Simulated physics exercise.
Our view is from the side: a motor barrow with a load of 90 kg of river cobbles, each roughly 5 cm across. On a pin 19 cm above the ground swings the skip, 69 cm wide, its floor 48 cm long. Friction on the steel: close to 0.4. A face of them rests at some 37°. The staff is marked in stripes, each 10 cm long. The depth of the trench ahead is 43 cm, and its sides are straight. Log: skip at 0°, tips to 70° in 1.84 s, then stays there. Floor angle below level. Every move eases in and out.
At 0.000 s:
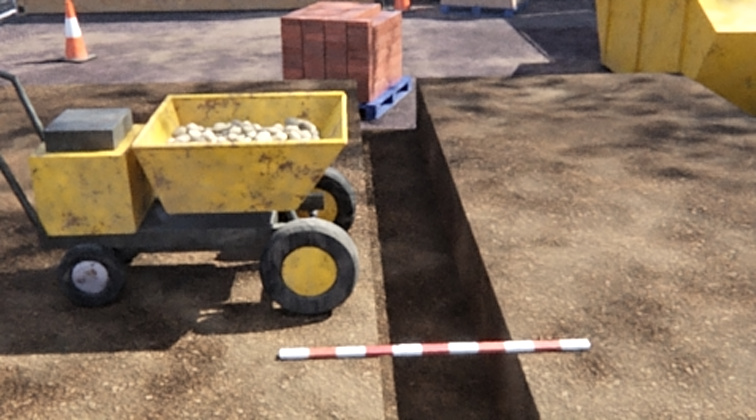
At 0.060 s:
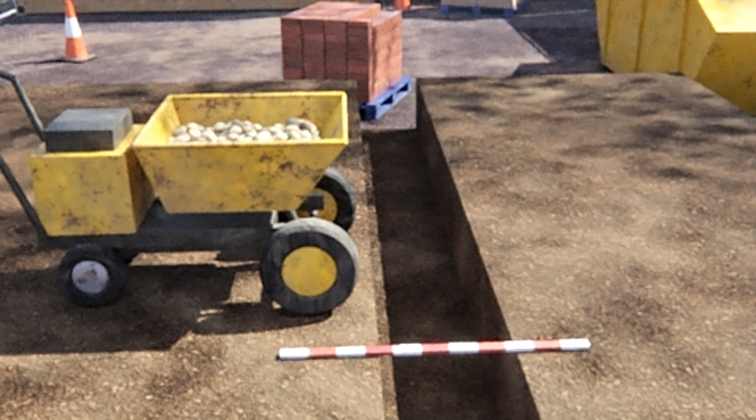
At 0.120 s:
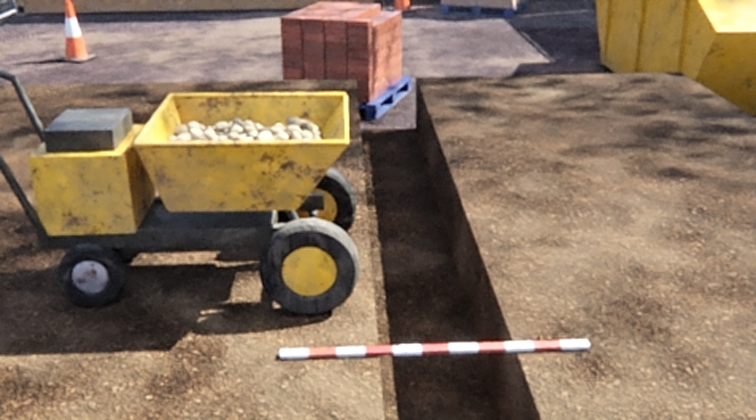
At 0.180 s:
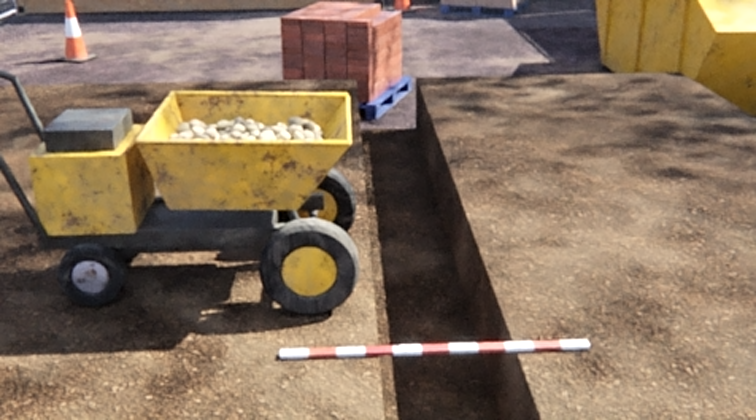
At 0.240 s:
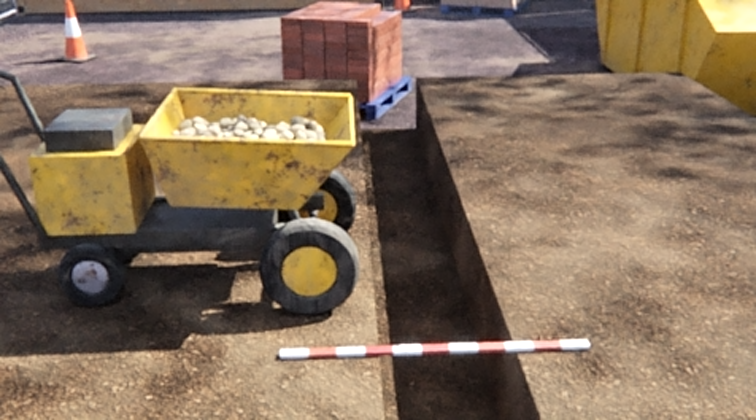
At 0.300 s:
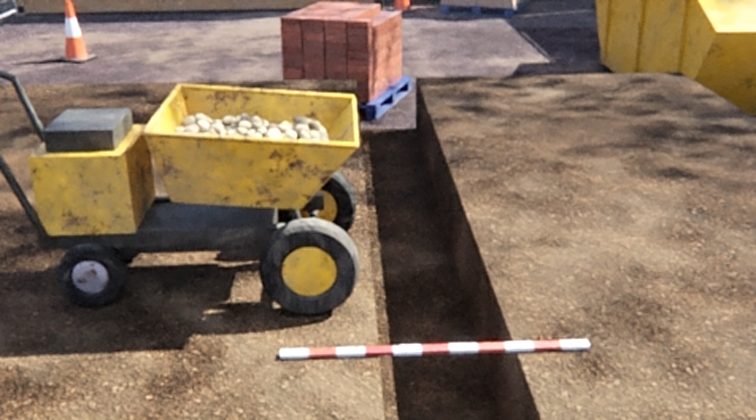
A yellow motor barrow's skip of pale cobbles tilts slightly forward beside a straight-sided trench.
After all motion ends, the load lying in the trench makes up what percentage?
It makes up about 77 per cent.
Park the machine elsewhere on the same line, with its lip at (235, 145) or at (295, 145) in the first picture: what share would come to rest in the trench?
Close to 95 percent in the first case, 100 percent in the second.
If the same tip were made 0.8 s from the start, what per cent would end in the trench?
My guess is near 60 percent.
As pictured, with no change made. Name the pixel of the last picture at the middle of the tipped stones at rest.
The middle should be near (461, 346).
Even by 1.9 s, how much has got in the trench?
I'd put it near 30 per cent.
After 1.4 s the floor is at 59°; 100 % in the skip; the foremost stones are at (434, 201).
After 1.9 s the floor is at 70°; 54 % in the skip, 30 % in the trench, 16 % past the trench; the foremost stones are at (550, 259).
After 2.3 s the floor is at 70°; 29 % in the skip, 48 % in the trench, 23 % past the trench; the foremost stones are at (612, 261).
After 4.2 s the floor is at 70°; 0 % in the skip, 77 % in the trench, 23 % past the trench; the foremost stones are at (638, 256).
